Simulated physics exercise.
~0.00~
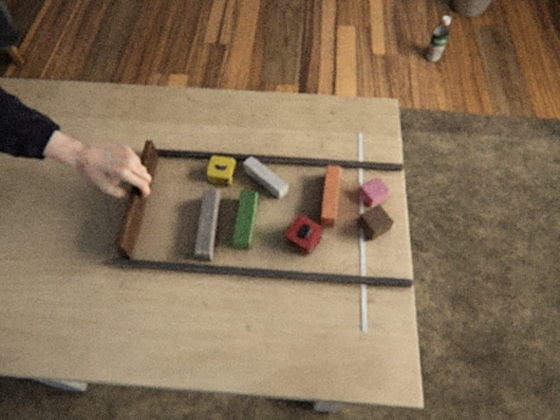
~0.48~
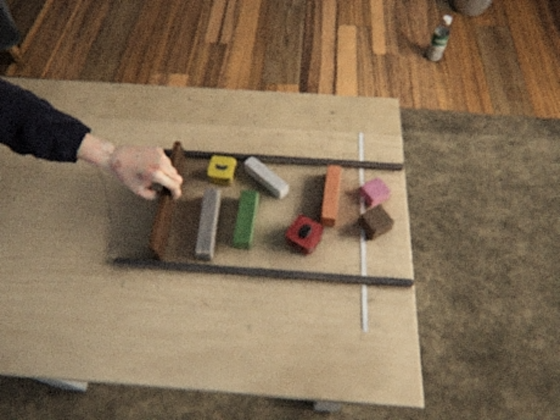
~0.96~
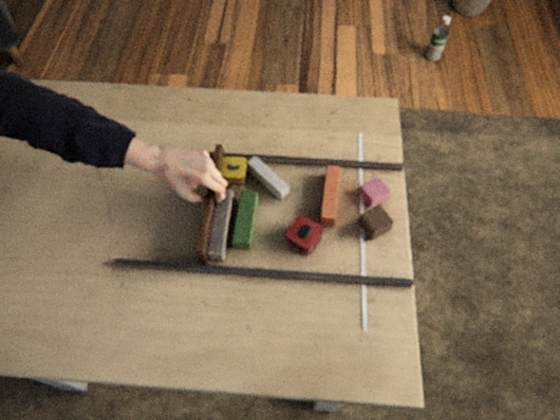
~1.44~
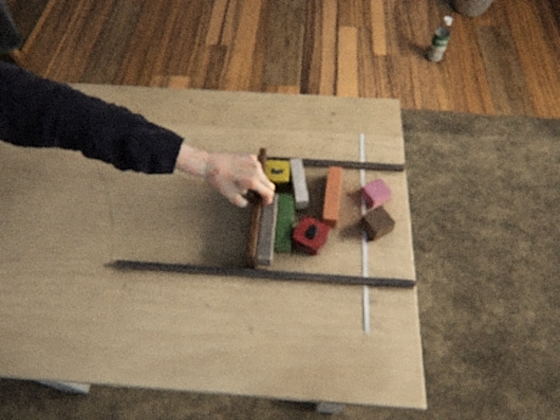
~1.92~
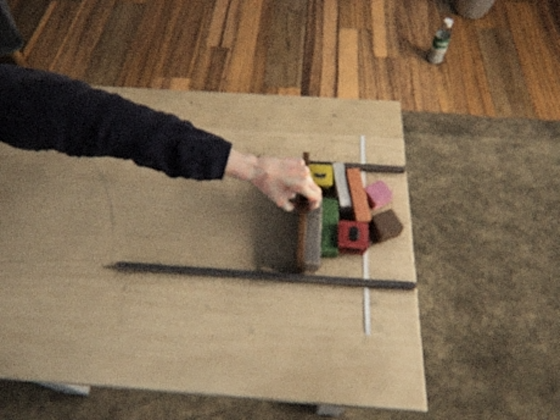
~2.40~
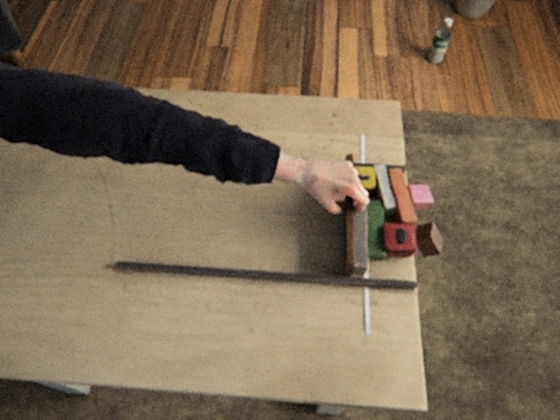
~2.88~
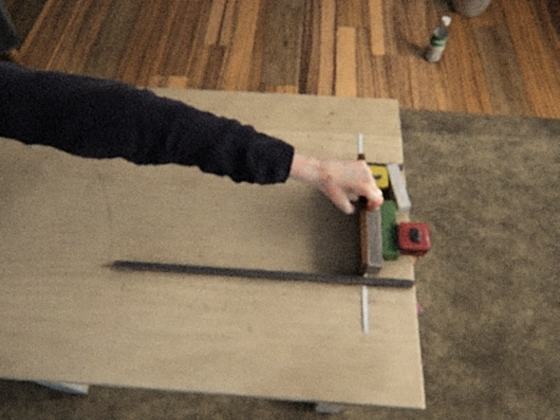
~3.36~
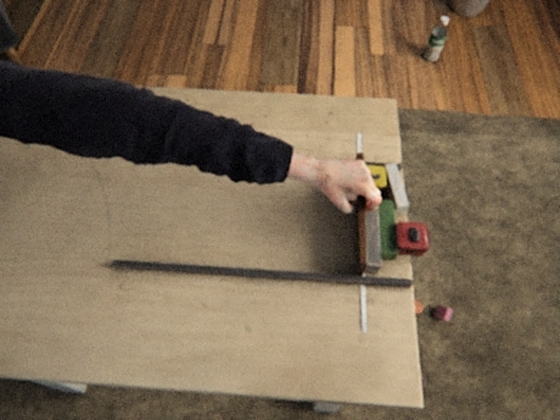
A hand sweeps blocks rightward with a board, and three fall off the table's edge.
